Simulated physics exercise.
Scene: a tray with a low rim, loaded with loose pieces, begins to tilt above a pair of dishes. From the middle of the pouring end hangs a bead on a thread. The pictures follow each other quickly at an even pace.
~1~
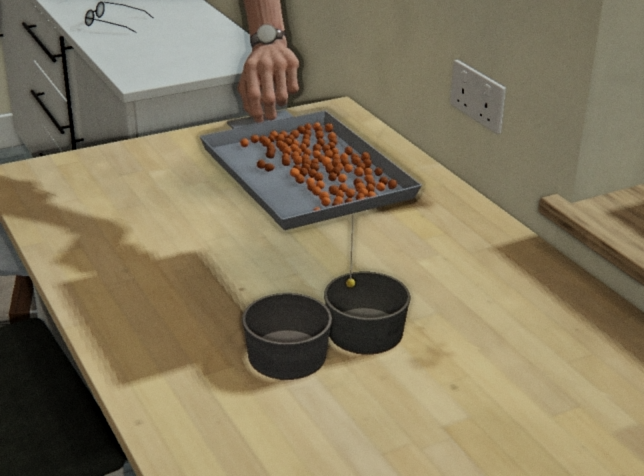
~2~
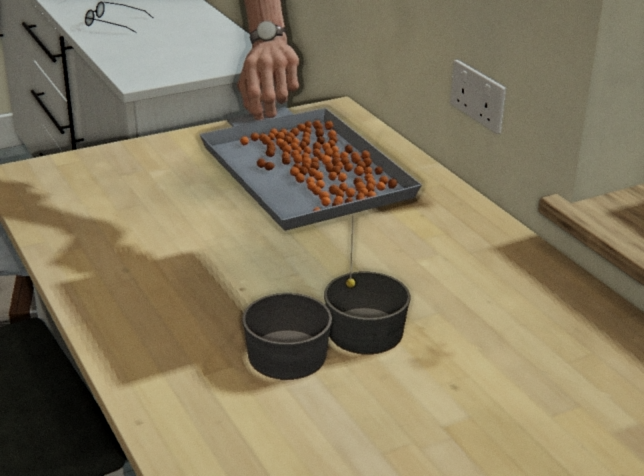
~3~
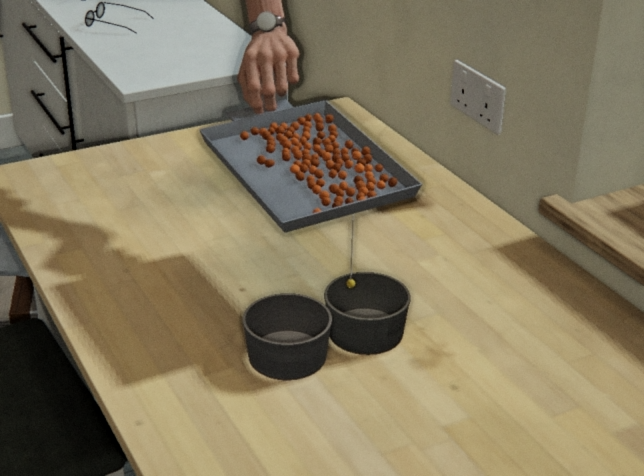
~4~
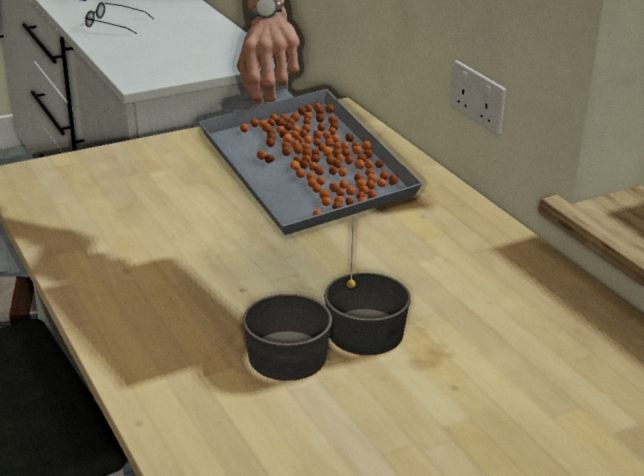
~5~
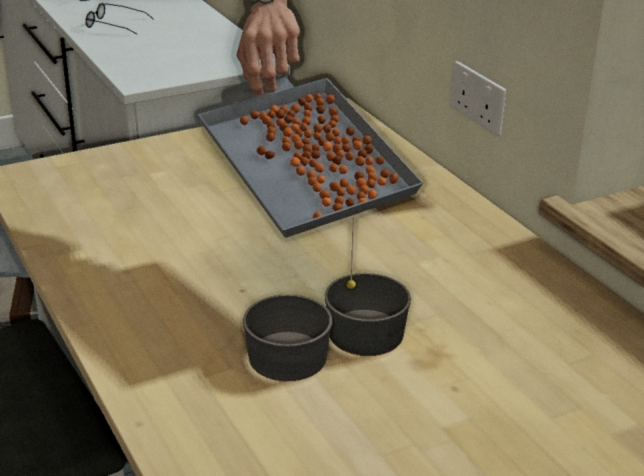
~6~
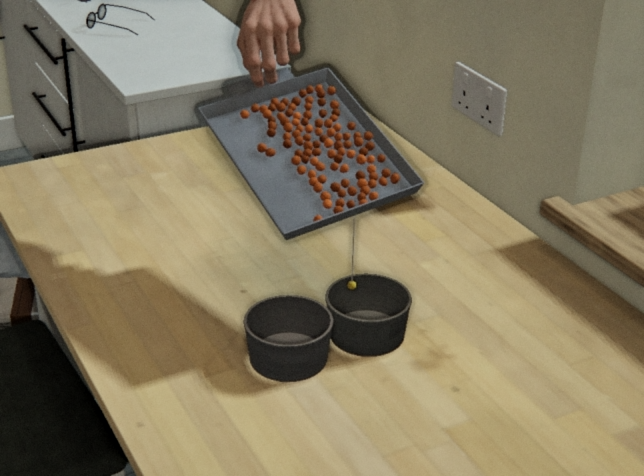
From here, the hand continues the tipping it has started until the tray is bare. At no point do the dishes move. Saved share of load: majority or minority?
Between them the dishes get the bulk of it.
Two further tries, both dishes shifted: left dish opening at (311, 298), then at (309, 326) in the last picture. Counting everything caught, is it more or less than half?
First place: Short of half; second place: Beyond half.
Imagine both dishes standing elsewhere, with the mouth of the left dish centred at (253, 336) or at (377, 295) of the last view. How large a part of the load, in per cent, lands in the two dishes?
Close to 80 in a hundred, then close to 0 in a hundred.
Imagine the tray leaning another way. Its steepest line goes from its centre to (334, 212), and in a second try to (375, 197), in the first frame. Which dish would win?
Result of try 1 is the left side, of try 2 the right side.
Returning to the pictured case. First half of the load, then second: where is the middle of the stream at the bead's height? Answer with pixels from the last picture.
I'd say around (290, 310) at first, then around (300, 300).
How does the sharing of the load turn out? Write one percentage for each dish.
About 90 % ends in the left dish and about 0 % in the right dish.
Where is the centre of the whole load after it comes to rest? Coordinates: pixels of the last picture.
The centre comes to rest near (289, 351).
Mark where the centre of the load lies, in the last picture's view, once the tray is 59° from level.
Close to (308, 208).
Shortly afterwards, tray tipped steeply; all but a few on the tray; a little in the left dish; a little in the air.
Next, tray tipped right over; near a quarter on the tray; near half in the left dish; a little outside both; near a quarter in the air.
Some moments later, tray tipped past a quarter turn; the bulk in the left dish; only a few in the right dish; a little outside both.
In the end, tray tipped past a quarter turn; the bulk in the left dish; only a few in the right dish; a little outside both.
